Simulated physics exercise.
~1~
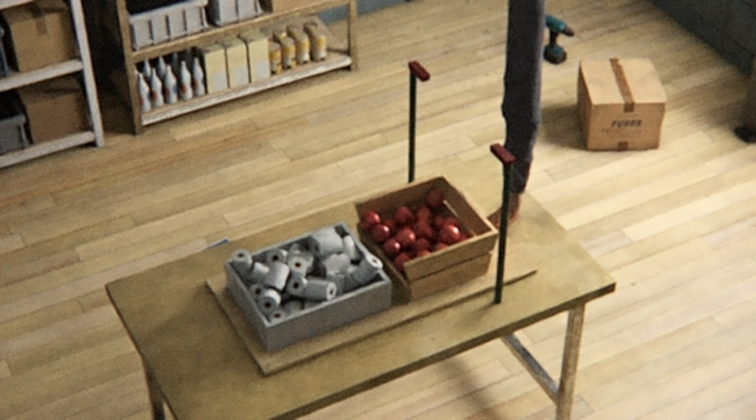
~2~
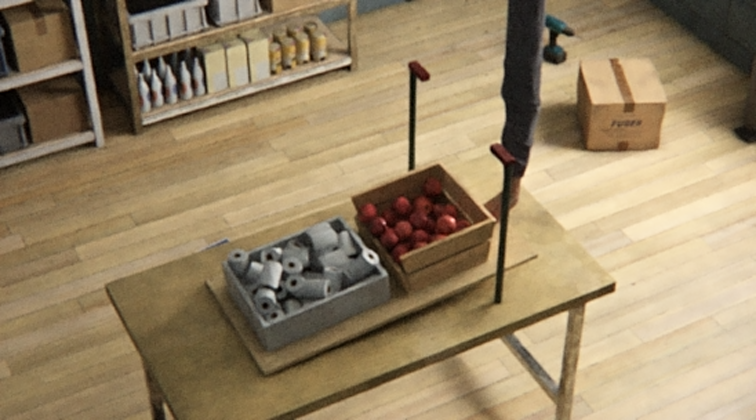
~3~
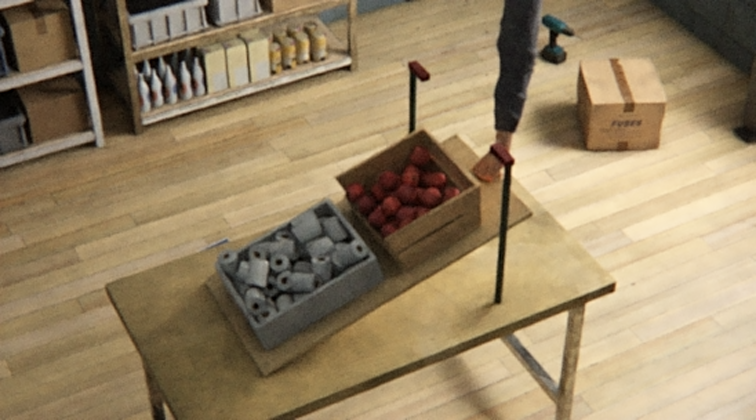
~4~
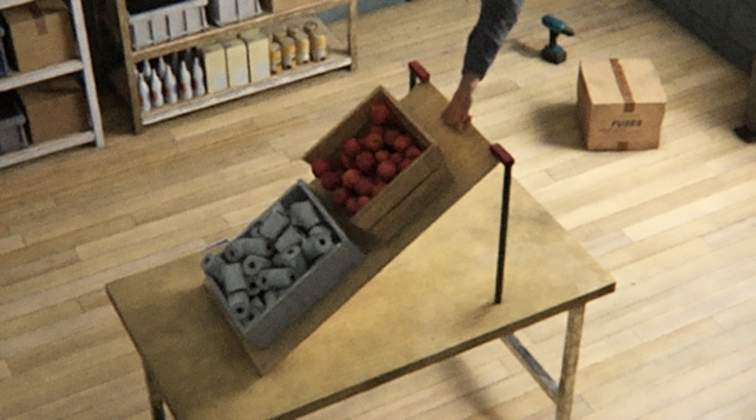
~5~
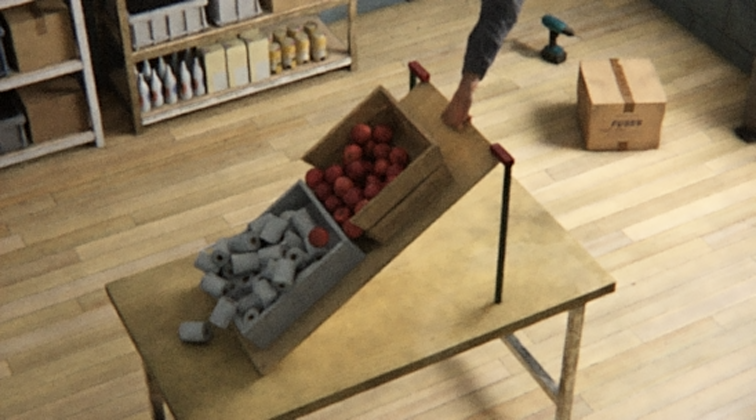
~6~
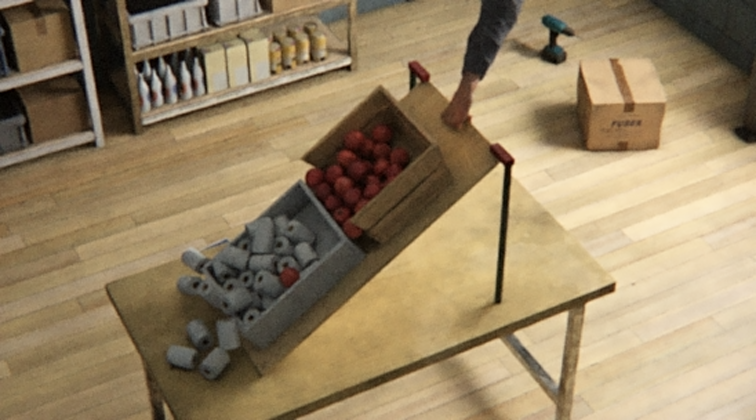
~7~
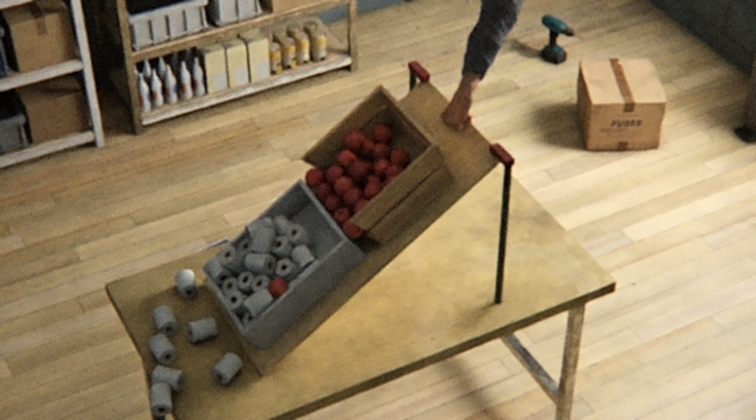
Workshop table, hand tilting a board holding two clamped crates, several grey rolls and one tomato spilling from their crates.
